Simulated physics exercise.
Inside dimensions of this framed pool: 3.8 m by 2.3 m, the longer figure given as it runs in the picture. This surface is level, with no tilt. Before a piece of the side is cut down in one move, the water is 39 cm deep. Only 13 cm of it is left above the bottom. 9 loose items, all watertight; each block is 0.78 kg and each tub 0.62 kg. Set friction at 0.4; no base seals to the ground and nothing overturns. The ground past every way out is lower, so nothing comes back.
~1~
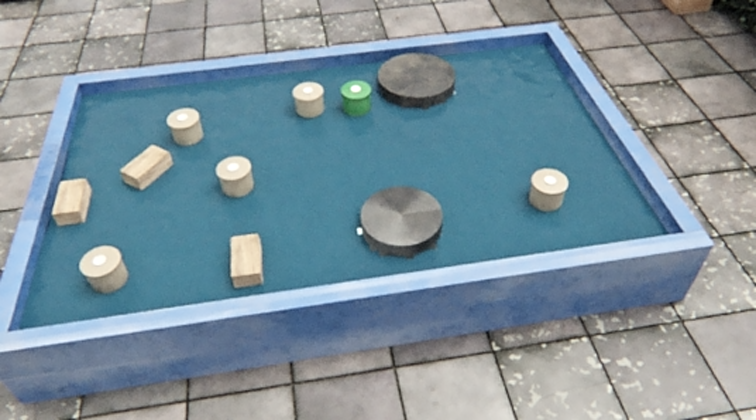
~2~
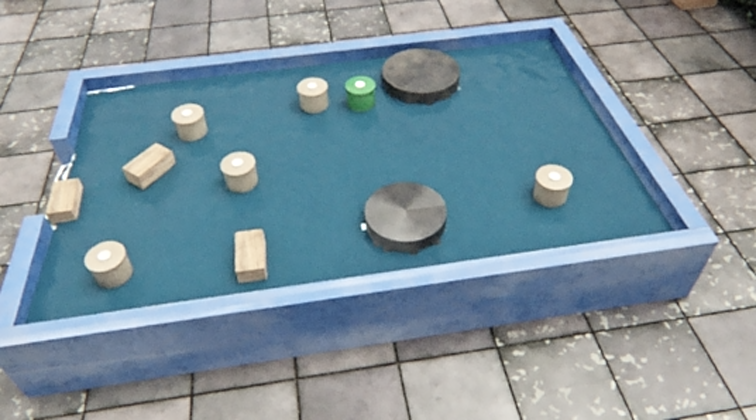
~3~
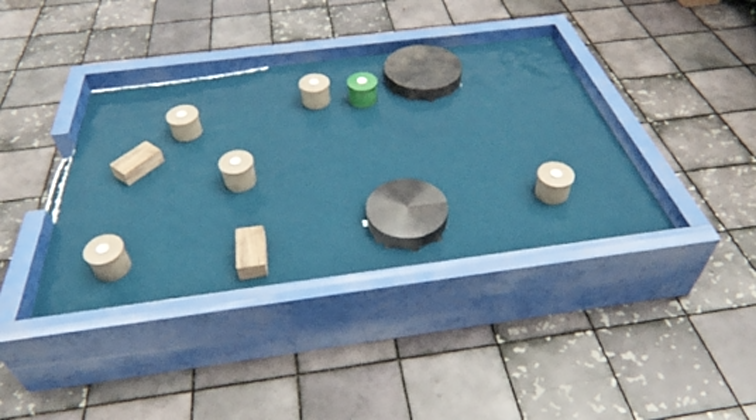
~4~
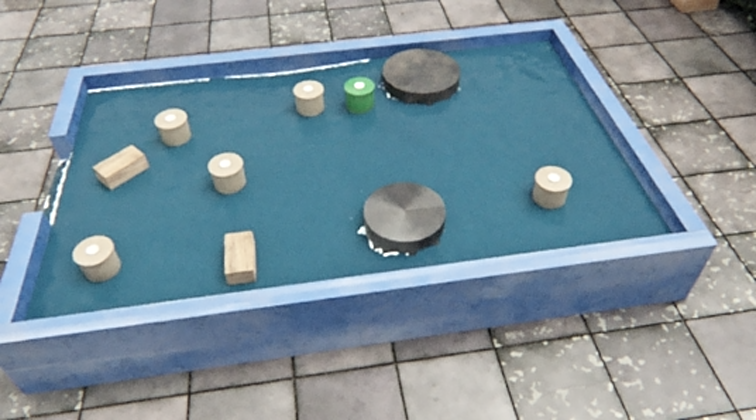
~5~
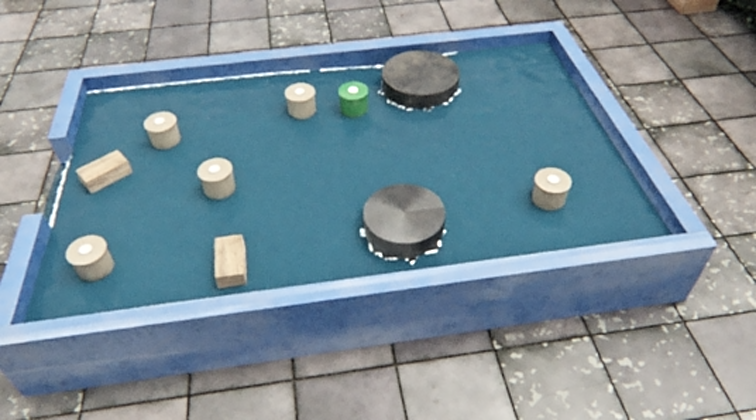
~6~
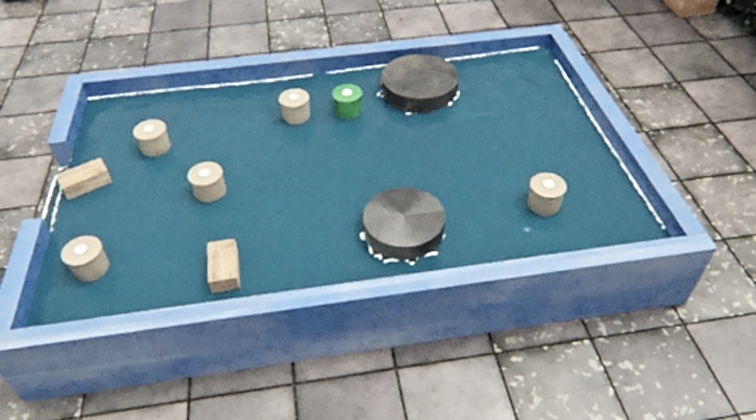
A section of the pool's left wall opens, one block leaves, and other floating pieces drift left.
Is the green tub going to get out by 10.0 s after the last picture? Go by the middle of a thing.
It ends up in the pool.
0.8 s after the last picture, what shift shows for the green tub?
Displacement by then near 20 cm.
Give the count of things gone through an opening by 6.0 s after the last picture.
Count: 3.
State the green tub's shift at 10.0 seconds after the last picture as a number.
Roughly 50 centimetres.
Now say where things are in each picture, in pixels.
In the first picture, the green tub at (356, 90) floats; 39 cm deep round most things; 0 of 9 have shifted.
In the second picture, the green tub at (360, 85), afloat; 39 cm deep round most things; 1 of 9 have shifted.
In the third picture, the green tub at (362, 81), afloat; about 3140 L in view; 4 of 9 have shifted.
In the fourth picture, the green tub at (359, 86) floats; 36 cm deep round most things; 6 of 9 have shifted.
In the fifth picture, the green tub at (353, 91), afloat, 5 cm from its start; about 3040 L in view; 8 of 9 have shifted.
In the sixth picture, the green tub at (347, 93) floats, 10 cm from its start; about 2990 L in view; 8 of 9 have shifted.
Then, 0.8 s after the last picture the green tub is near (335, 90), 0.2 m from its start, afloat; 2 of 9 are out; 7 afloat.
Then, 3.4 s after the last picture the green tub is near (328, 90), 0.3 m from its start, afloat; 3 of 9 are out; 6 afloat.
Then, 6.0 s after the last picture the green tub is near (309, 91), 0.4 m from its start, afloat; 3 of 9 are out; 6 afloat.
Then, 10.0 s after the last picture the green tub is near (307, 91), 0.5 m from its start, afloat; 3 of 9 are out; 6 afloat.
